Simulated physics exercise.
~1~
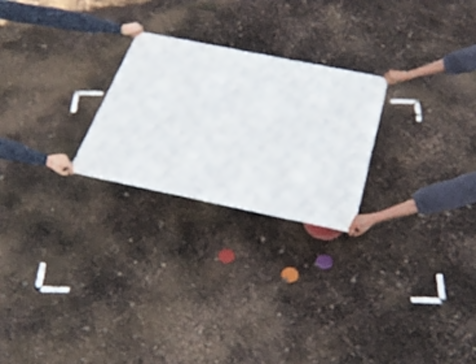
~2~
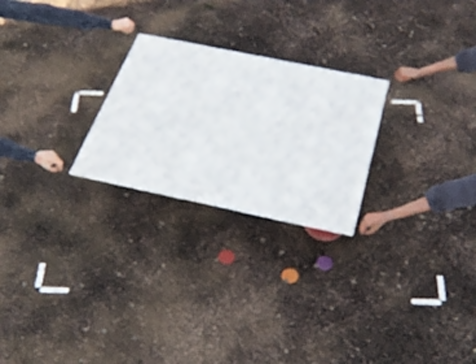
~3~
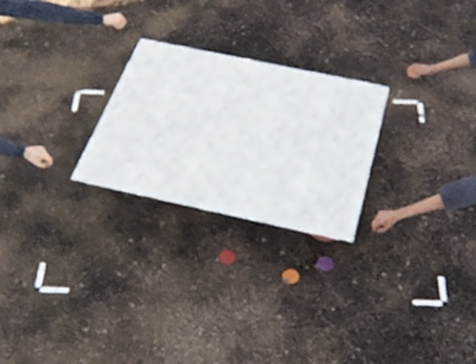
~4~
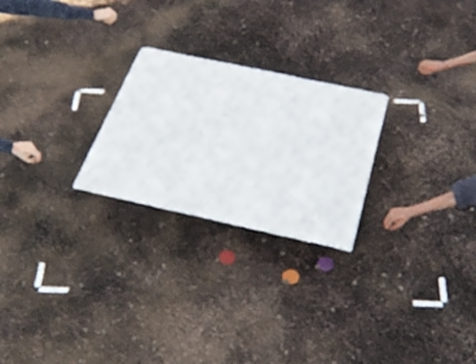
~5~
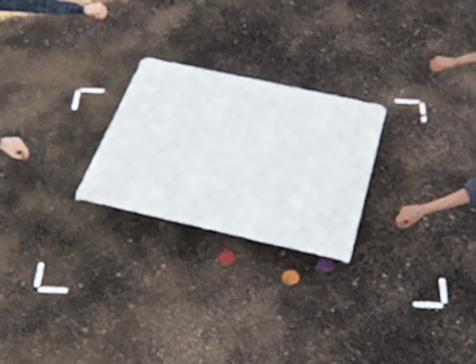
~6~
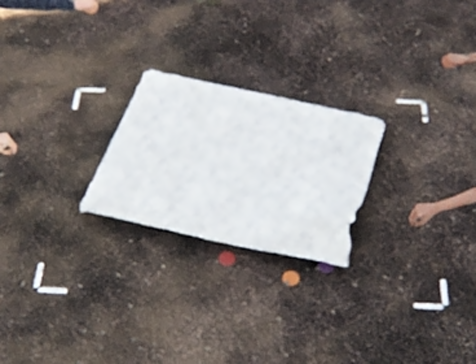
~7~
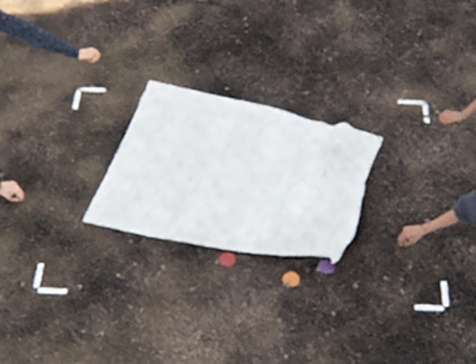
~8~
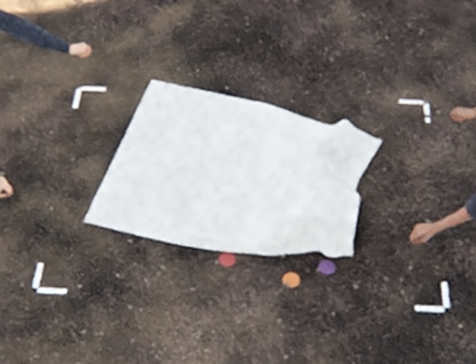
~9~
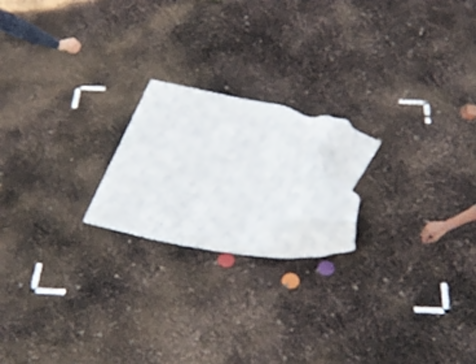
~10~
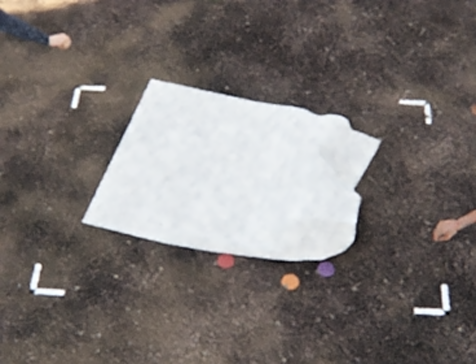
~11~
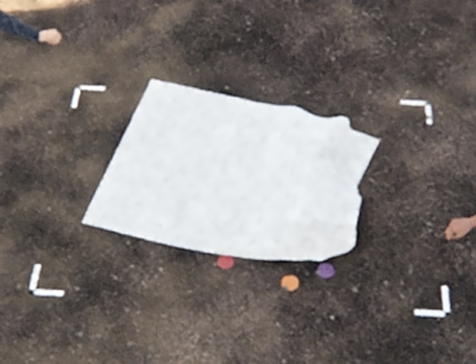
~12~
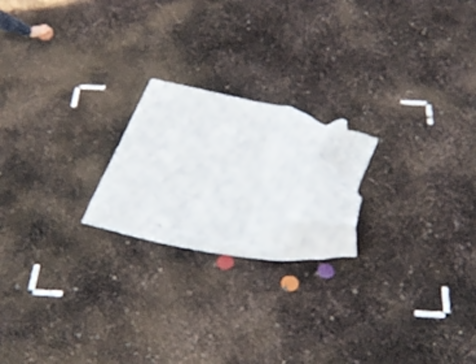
A white sheet held flat by four hands was let go and sank onto the dark ground, its right side crumpling as it settled over a reddish round thing, while the small red, orange and purple discs just below it stayed uncovered.
